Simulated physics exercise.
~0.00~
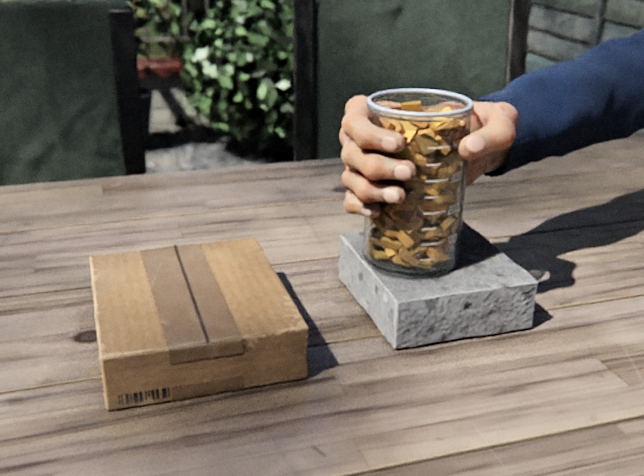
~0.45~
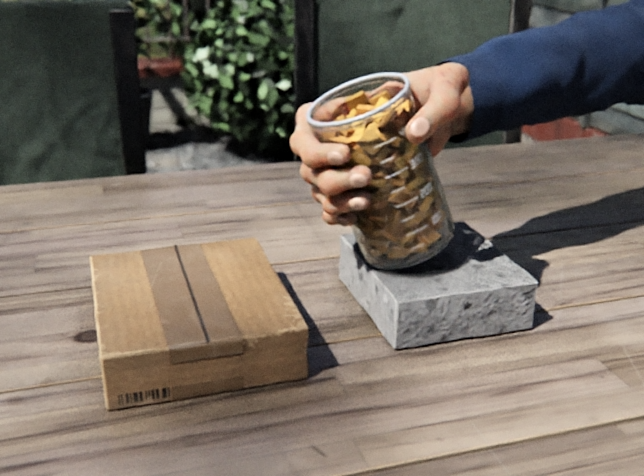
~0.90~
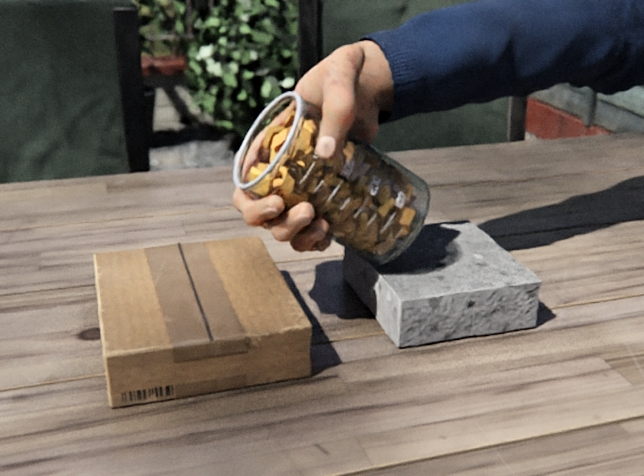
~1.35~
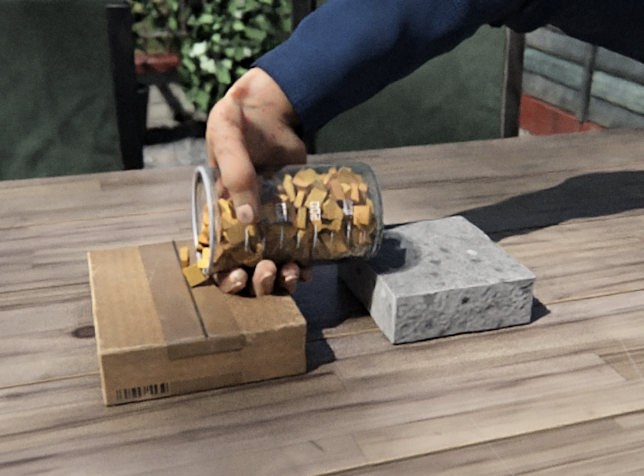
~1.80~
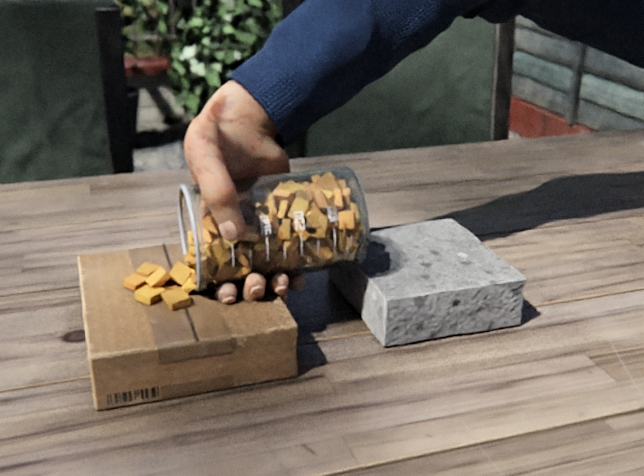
On a wooden table, a hand tips a glass of yellowish pieces leftward, spilling some onto a box.
